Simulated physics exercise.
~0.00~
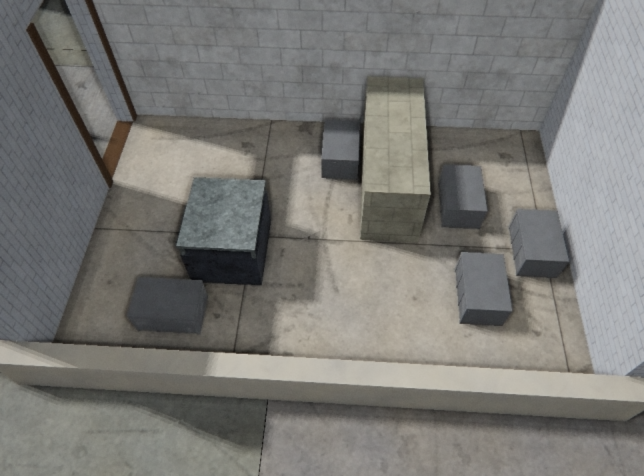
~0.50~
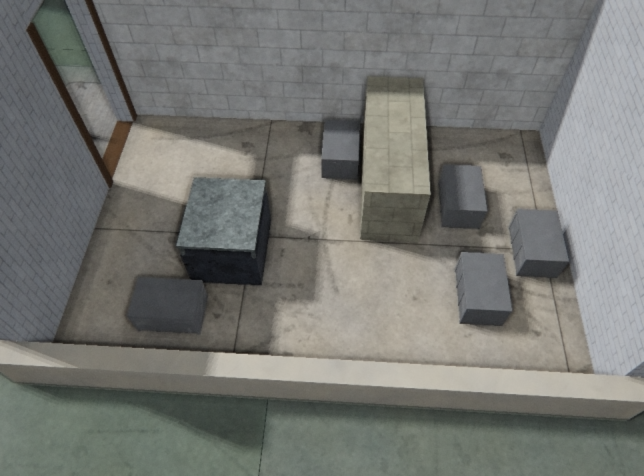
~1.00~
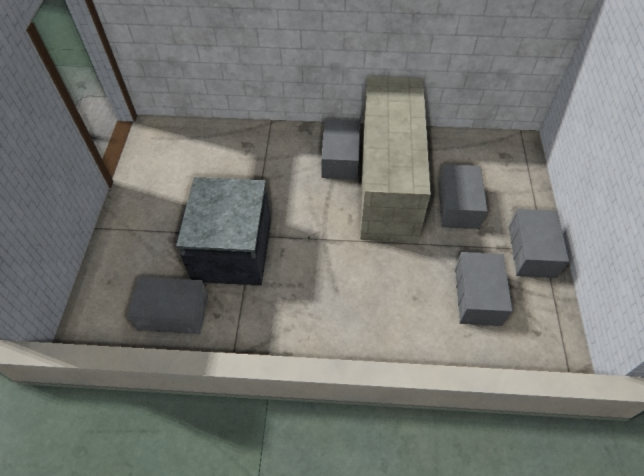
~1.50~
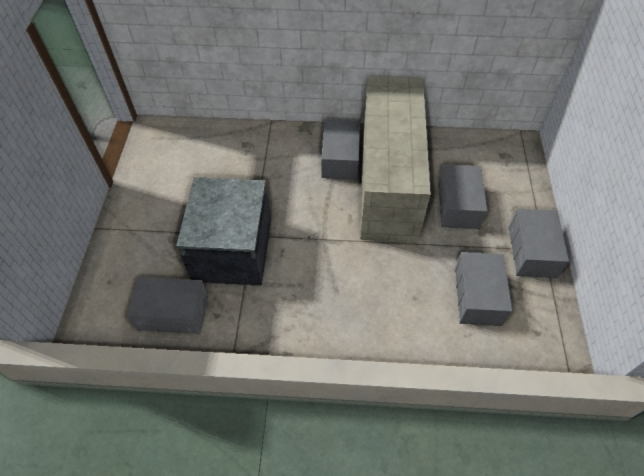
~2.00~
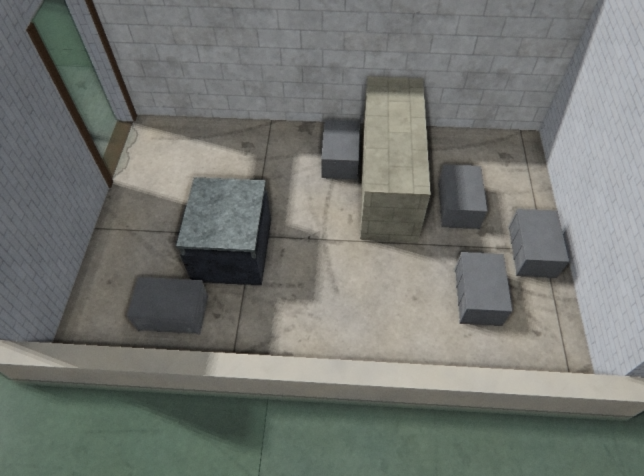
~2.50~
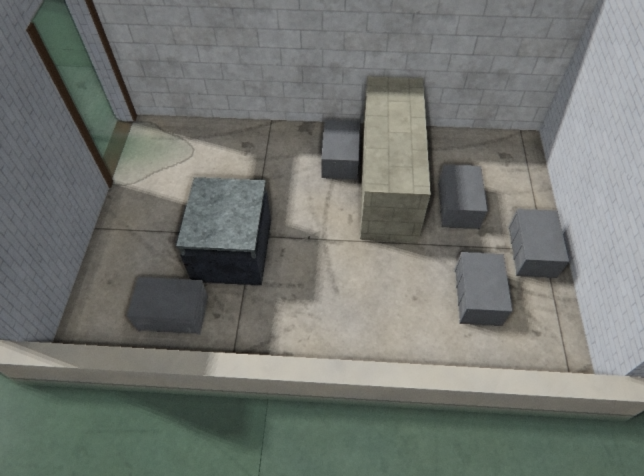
Greenish water spreads outside a small walled room, then seeps in through the left doorway.
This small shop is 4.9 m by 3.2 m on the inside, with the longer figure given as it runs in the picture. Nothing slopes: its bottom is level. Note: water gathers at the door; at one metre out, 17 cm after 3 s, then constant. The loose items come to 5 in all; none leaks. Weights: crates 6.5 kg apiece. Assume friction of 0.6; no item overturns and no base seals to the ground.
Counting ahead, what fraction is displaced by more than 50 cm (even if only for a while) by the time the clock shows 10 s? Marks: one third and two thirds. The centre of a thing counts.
My guess is it lands in the low band.
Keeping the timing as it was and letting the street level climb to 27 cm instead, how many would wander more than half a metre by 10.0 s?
In that case the number is 3.
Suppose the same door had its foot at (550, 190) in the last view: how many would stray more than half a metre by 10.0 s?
Then the count would be 2.
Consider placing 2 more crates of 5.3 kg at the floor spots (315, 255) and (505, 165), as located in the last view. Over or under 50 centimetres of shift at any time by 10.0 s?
In that order: More, under.
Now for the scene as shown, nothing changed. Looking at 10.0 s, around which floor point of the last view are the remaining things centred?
Somewhere near (393, 281).
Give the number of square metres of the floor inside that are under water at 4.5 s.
About 5.0 m2.
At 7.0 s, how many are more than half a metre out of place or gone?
I get 1.
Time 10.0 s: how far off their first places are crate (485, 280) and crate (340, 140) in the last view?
0 cm and 250 cm respectively.
After 3.5 s 0 of 5 are over 50 cm from their spots; 0 afloat.
After 4.5 s 0 of 5 are over 50 cm from their spots; 0 afloat.
After 7.0 s 1 of 5 are over 50 cm from their spots; 1 afloat.
After 10.0 s 1 of 5 are over 50 cm from their spots, and 1 have been at some point; 2 afloat.
